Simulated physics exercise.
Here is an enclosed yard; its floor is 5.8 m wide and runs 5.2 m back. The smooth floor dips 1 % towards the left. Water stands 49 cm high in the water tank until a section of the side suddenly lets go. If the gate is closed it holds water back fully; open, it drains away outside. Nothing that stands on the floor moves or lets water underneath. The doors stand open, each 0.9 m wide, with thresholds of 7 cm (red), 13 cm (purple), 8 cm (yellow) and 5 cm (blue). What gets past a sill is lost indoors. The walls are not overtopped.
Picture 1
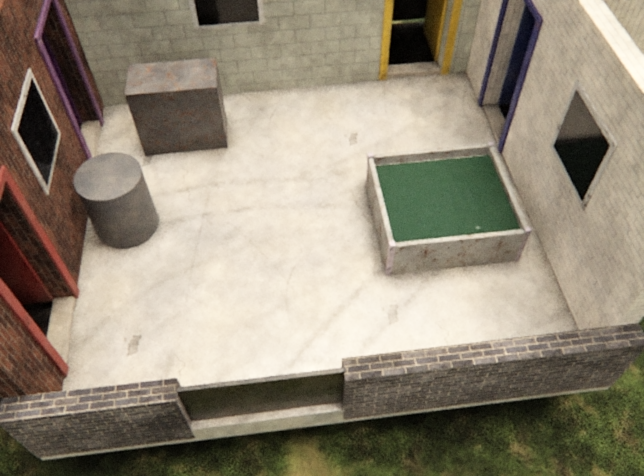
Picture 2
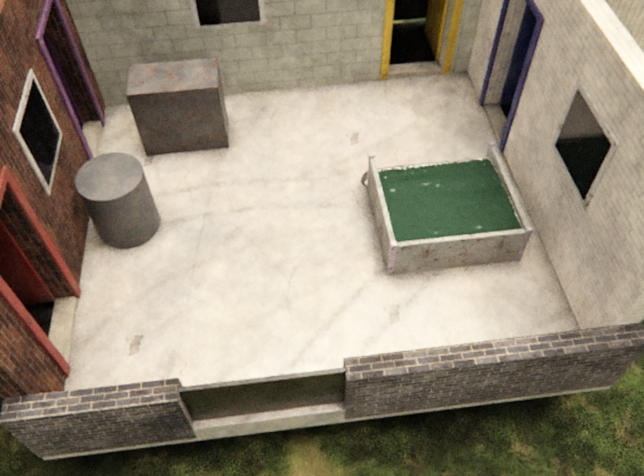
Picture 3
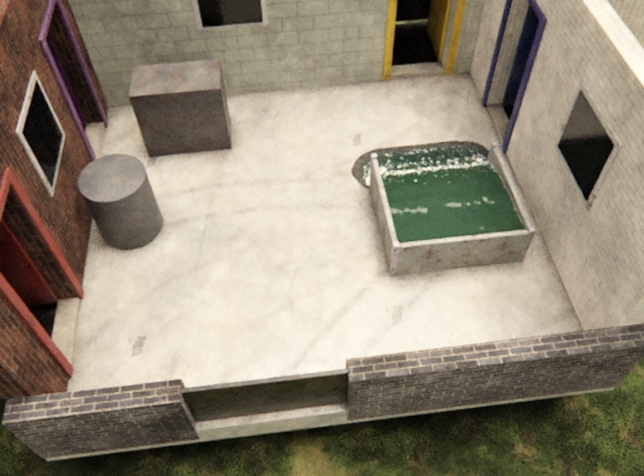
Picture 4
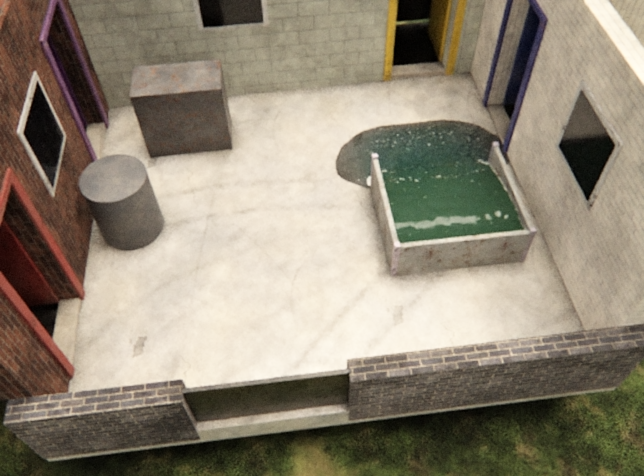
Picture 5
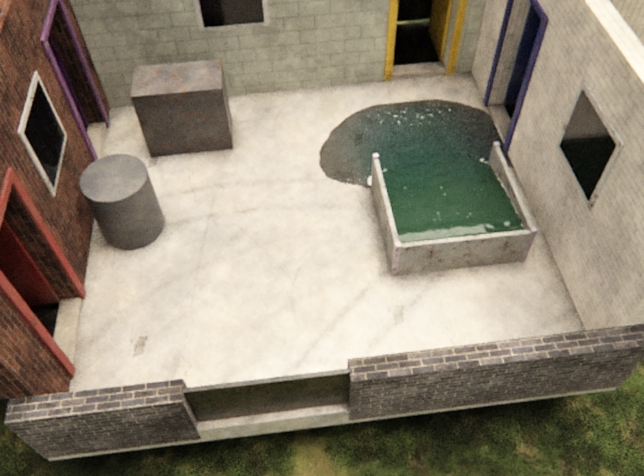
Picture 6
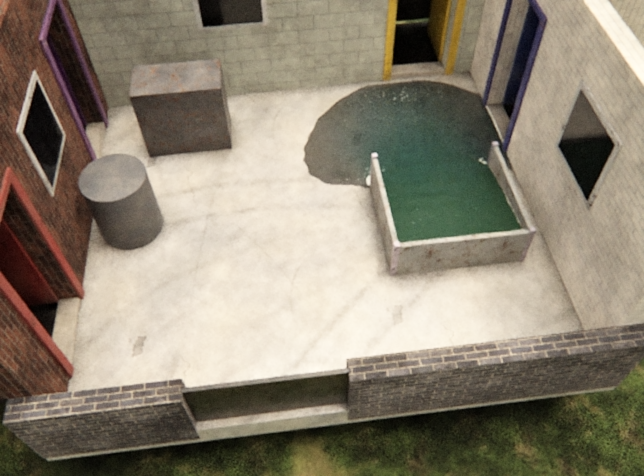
Green water pours from the far side of a low-walled tank and spreads across the pale floor.
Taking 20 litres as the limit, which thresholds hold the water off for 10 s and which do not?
Door by door: At the red door it keeps below the limit; at the purple door it does not reach the limit; at the yellow door it goes over the limit; at the blue door it passes the limit.
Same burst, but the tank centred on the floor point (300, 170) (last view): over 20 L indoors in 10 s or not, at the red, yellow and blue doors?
Against that limit: Red not over, yellow below, blue over.
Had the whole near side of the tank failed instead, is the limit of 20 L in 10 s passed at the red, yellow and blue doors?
Against that limit: Red over, yellow under, blue below.
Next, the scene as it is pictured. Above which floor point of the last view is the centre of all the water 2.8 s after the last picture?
Around (353, 133).
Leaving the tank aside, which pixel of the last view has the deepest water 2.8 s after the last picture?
Near (109, 111).
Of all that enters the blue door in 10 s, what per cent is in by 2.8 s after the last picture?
About 60 per cent.
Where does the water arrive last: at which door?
The red one.
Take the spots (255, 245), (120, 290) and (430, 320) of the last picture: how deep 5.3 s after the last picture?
In that order: 2, 2 and 0 cm.
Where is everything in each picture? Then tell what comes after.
The water tank at (444, 196) is whole and still, 49 cm deep, in the first frame.
Water pours out on the water tank's far side and has run 0.8 m, to a hidden place; typically 9 cm deep outside, 49 cm at the water tank's back, in the second frame.
Water pours out on the water tank's far side and has run 1.0 m, to (362, 162); typically 9 cm deep outside, 49 cm at the water tank's back, in the third frame.
Water pours out on the water tank's far side and has run 1.3 m, to (365, 136); typically 7 cm deep outside, 47 cm at the water tank's back, in the fourth frame.
The front is at (371, 110), 1.7 m from the gap on the water tank's far side; 3.3 m2 of floor is under water; 41 cm left at the back of the water tank, in the fifth frame.
The front is at (369, 90), 2.1 m from the gap on the water tank's far side; 4.6 m2 of floor is under water; 41 cm left at the back of the water tank, in the sixth frame.
Then, 0.7 s after the last picture water covers 25 % of the floor and is deepest (27 cm) near (382, 84); red door not reached, purple door not reached, yellow door 20 cm at the sill, 39 L in, blue door 10 cm at the sill, 3 L in.
Then, 1.5 s after the last picture water covers 30 % of the floor and is deepest (24 cm) near (407, 89); red door not reached, purple door not reached, yellow door 24 cm at the sill, 116 L in, blue door 8 cm at the sill, 14 L in.
Then, 2.8 s after the last picture water covers 35 % of the floor and is deepest (22 cm) near (109, 111); red door not reached, purple door 9 cm at the sill, 1 L in, yellow door 13 cm at the sill, 178 L in, blue door 9 cm at the sill, 23 L in.
Then, 5.3 s after the last picture water covers 60 % of the floor and is deepest (12 cm) near (108, 119); red door 2 cm at the sill, 0 L in, purple door 9 cm at the sill, 2 L in, yellow door 5 cm at the sill, 187 L in, blue door 5 cm at the sill, 37 L in.
Then, 9.3 s after the last picture water covers 80 % of the floor and is deepest (8 cm) near (64, 424); red door 8 cm at the sill, 1 L in, purple door 7 cm at the sill, 2 L in, yellow door 2 cm at the sill, 188 L in, blue door 1 cm at the sill, 37 L in.
